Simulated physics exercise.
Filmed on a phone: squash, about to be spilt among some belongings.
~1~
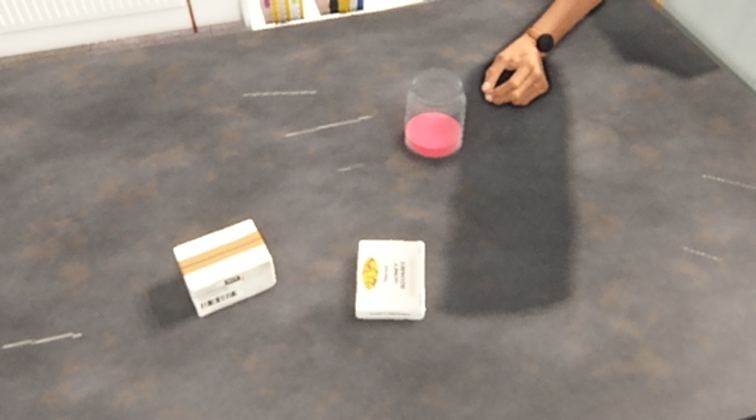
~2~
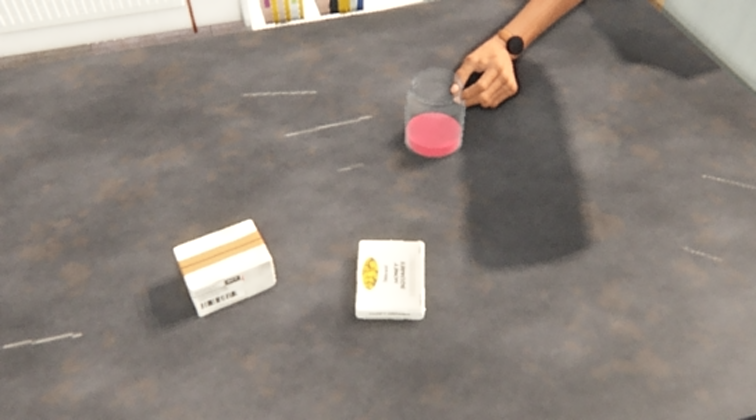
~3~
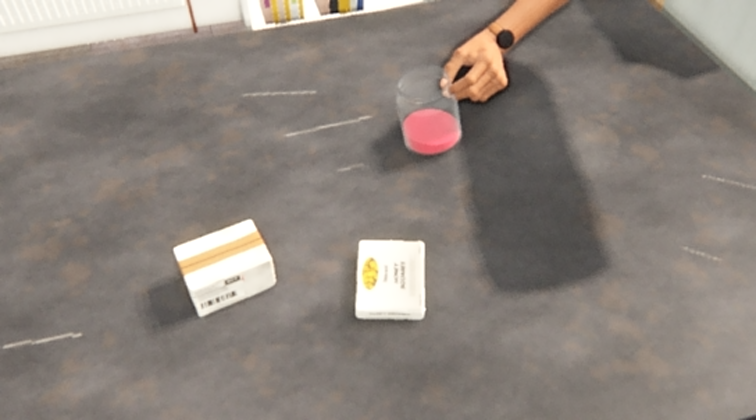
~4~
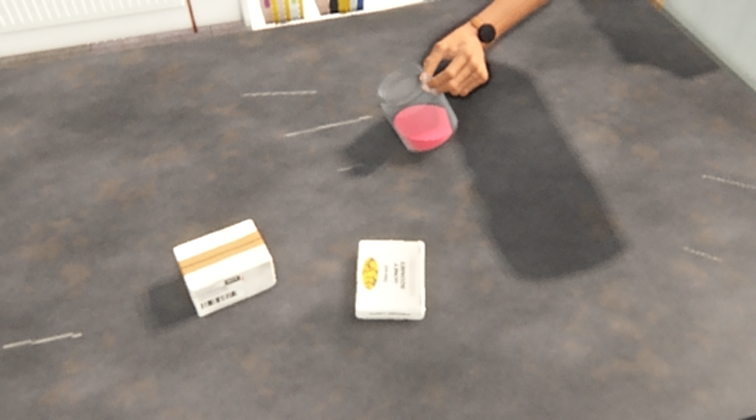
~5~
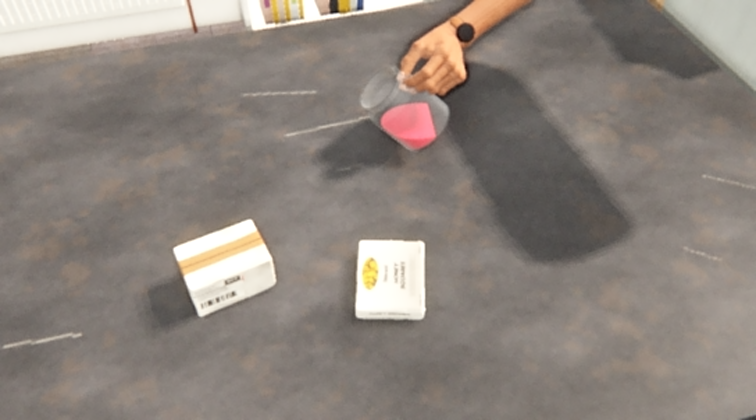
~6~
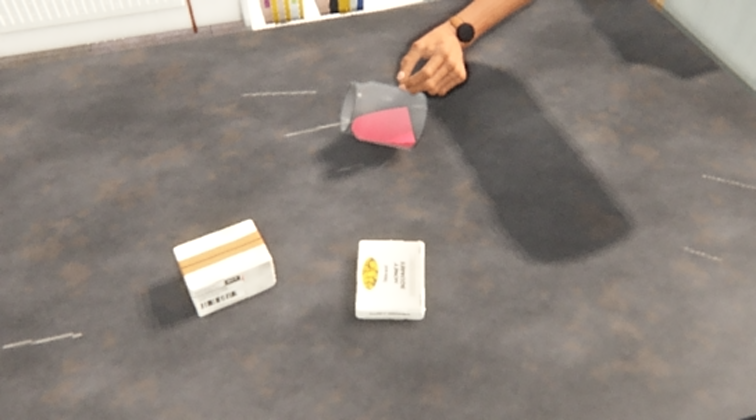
On a dark grey surface with a small box and a white packet, a hand reached a clear jar of pink liquid and pushed its rim leftward, tilting it further and further over.
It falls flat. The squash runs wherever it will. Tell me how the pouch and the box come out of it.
Pouch comes out dry, box comes out dry.
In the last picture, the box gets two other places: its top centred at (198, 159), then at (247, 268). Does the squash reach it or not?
At the first spot it gets dampened, at the second spot it remains clean.
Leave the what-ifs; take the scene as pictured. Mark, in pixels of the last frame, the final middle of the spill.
Resting centre: Around (216, 158).
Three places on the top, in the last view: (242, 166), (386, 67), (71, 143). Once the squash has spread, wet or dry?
The first point is inside the spill, the next one is outside the spill, and the last one is outside the spill.
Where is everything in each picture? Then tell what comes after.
In the first frame, it stands upright; jar (435, 112) nearly empty; pouch (391, 273); box (222, 253).
In the second frame, it is being nudged; jar nearly empty, surface at (434, 131).
In the third frame, it is being nudged; jar (428, 109) nearly empty; box (222, 253).
In the fourth frame, it is being nudged; jar (415, 106) tipped 25°; pouch (391, 273).
In the fifth frame, it is being nudged; jar (402, 106) tipped 45°.
In the sixth frame, it is falling; jar (381, 114) tipped 70°; pouch (391, 273); box (222, 253).
Next, the puddle covers about as much as a saucer; the pouch is clear of it; the box is clear of it.
After that, the puddle covers about as much as a plate; the pouch is clear of it; the box is clear of it.
Finally, the puddle covers about as much as a plate; the pouch is clear of it; the box is clear of it.
